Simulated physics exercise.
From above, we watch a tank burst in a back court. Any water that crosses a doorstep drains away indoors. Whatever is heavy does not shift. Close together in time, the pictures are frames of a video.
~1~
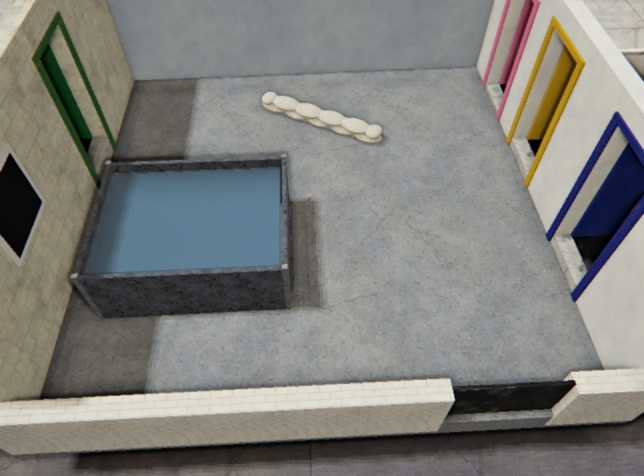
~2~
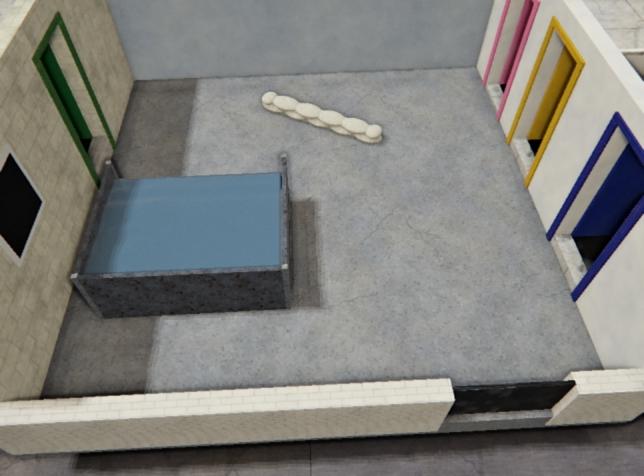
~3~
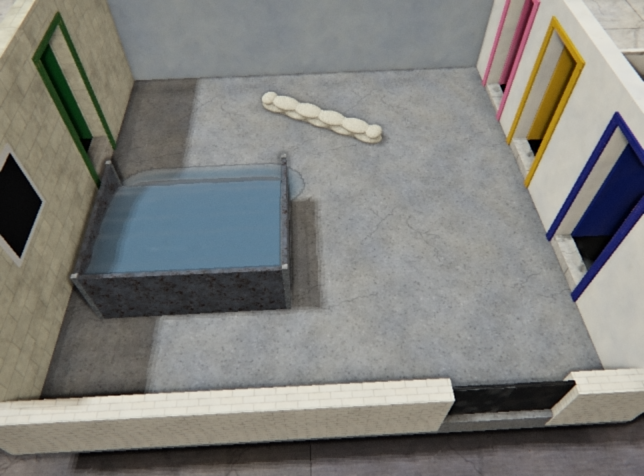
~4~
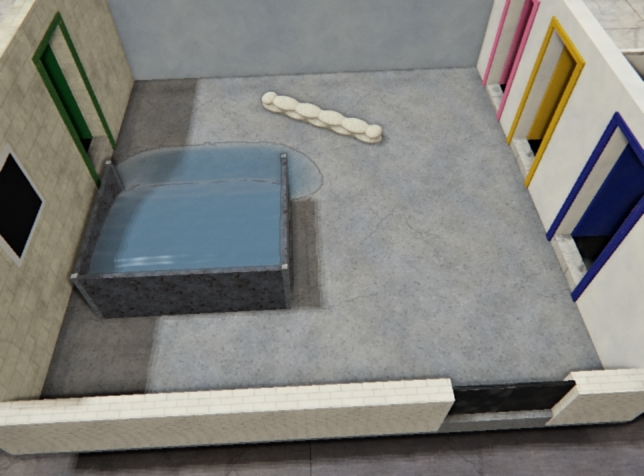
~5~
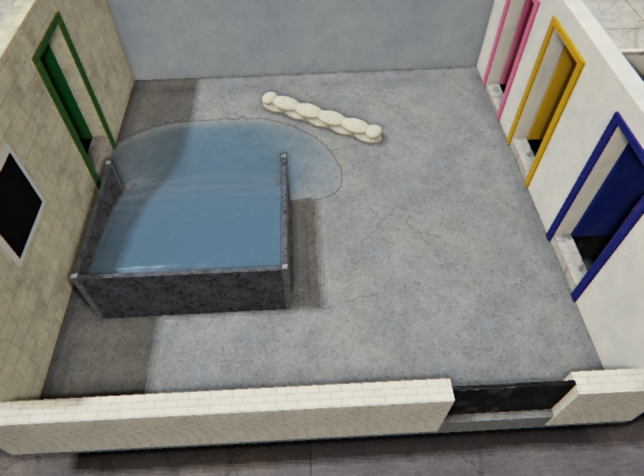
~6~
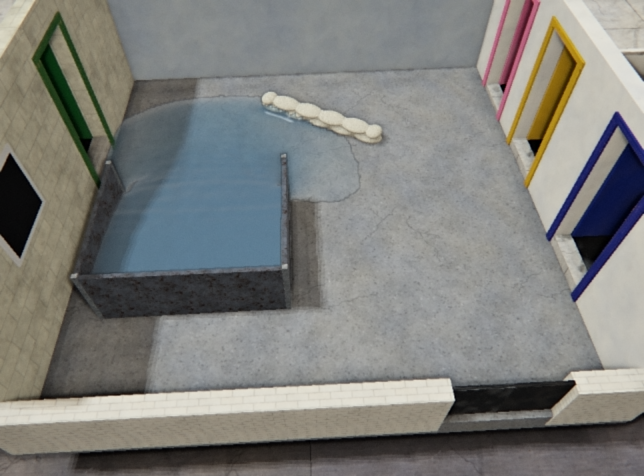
A tank of still water losing its far wall in a back court, water spreading across the floor to a pale braided barrier.
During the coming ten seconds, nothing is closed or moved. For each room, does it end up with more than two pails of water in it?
One by one: The green door is going to let through no more than allowed, the blue door is going to let through no more than allowed, the yellow door is going to let through no more than allowed, the pink door is going to let through more than allowed.
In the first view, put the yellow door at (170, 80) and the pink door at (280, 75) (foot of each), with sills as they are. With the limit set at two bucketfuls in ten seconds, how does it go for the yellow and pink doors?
Note: Yellow door beats the limit, pink door beats the limit.
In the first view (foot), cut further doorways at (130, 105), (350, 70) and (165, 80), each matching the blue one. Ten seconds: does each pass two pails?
The three doors, in turn: Is beyond it, is short of it, is beyond it.
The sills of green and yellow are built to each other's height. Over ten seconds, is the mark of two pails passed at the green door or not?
For the green door, I reckon it ends up above.
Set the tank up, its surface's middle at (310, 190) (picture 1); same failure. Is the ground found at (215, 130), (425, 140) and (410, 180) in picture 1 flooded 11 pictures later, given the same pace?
The first spot ends up sodden, the second sodden and the third left untouched.
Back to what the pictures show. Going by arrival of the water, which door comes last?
Last comes the blue one.
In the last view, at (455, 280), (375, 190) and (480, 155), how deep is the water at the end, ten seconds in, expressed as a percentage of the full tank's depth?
Going in order, roughly 12, 6 and 6 %.
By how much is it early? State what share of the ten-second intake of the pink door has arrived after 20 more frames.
I'd say some 5 per cent.
A moment on, water covers 30 % of the floor; the green door wet at the sill, nothing in, the blue door not reached, the yellow door not reached, the pink door not reached.
Next, water covers 40 % of the floor; the green door wet at the sill, nothing in, the blue door not reached, the yellow door not reached, the pink door not reached.
Then, water covers 65 % of the floor; the green door wet at the sill, nothing in, the blue door not reached, the yellow door wet at the sill, nothing in, the pink door under two buckets in.
Later, water covers 90 % of the floor; the green door wet at the sill, nothing in, the blue door wet at the sill, nothing in, the yellow door wet at the sill, nothing in, the pink door far over two buckets in.
In the end, water covers 95 % of the floor; the green door wet at the sill, nothing in, the blue door wet at the sill, nothing in, the yellow door wet at the sill, nothing in, the pink door far over two buckets in.
